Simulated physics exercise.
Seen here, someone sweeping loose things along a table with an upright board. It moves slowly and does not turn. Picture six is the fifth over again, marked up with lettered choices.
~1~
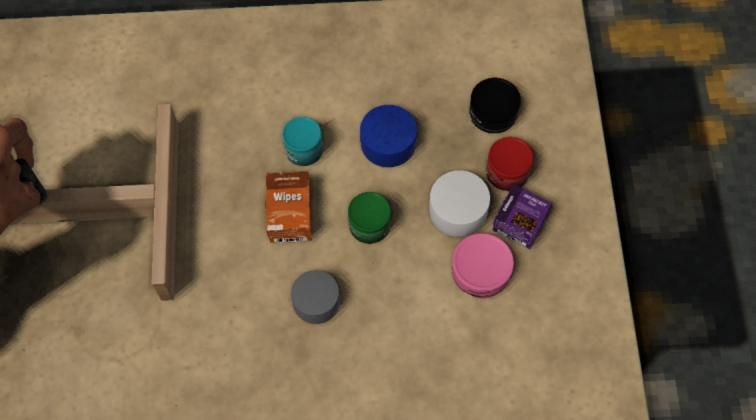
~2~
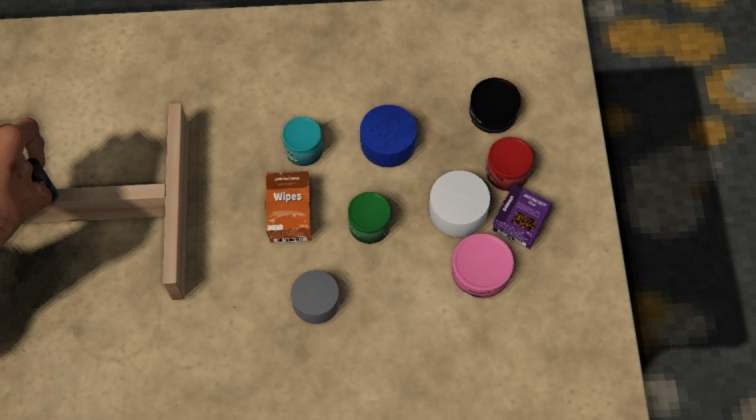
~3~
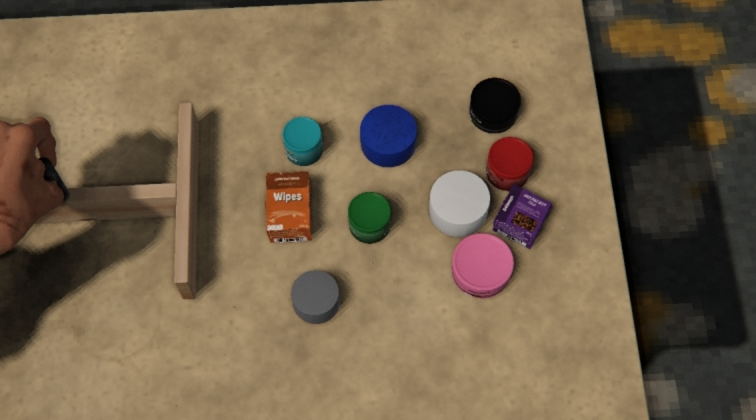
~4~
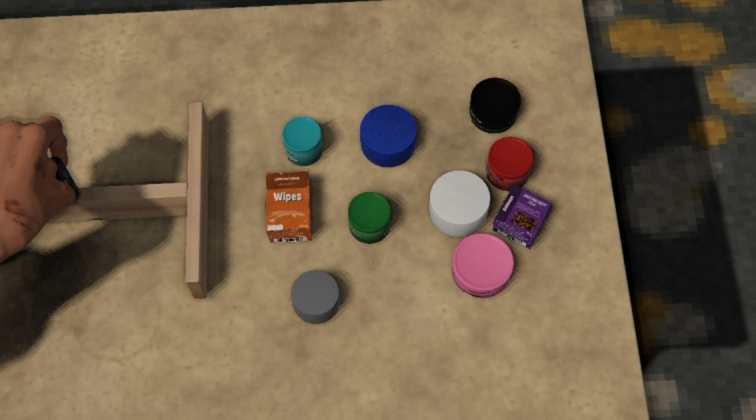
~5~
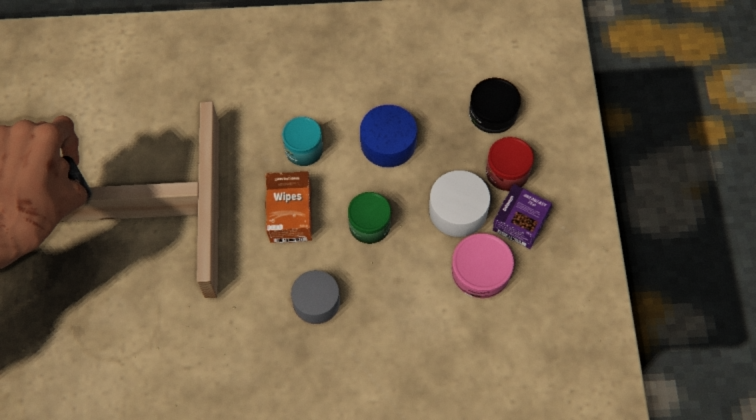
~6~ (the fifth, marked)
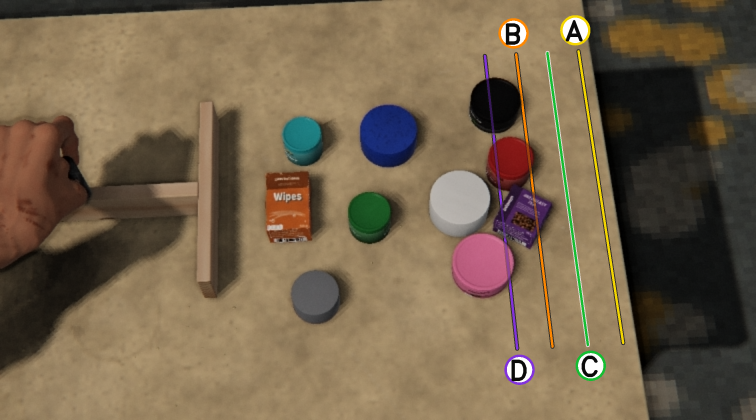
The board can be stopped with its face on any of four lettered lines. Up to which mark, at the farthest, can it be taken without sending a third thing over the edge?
B.
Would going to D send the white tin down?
No.
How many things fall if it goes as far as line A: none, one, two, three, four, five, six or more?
In all, six or more.
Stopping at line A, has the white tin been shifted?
Yes.
On the marked copy, A at (599, 188); B at (533, 191); C at (566, 190); D at (500, 193).
With B. Early on, board (324, 182); grey pot (347, 308); blue pot (397, 136).
Further on, board (442, 175); red tub (557, 134); purple packet (568, 228).
At the end, board (533, 171); purple packet over the edge; red tub over the edge; two fallen.
As for the rest, A drops eight; C drops four; D is within the limit but short.
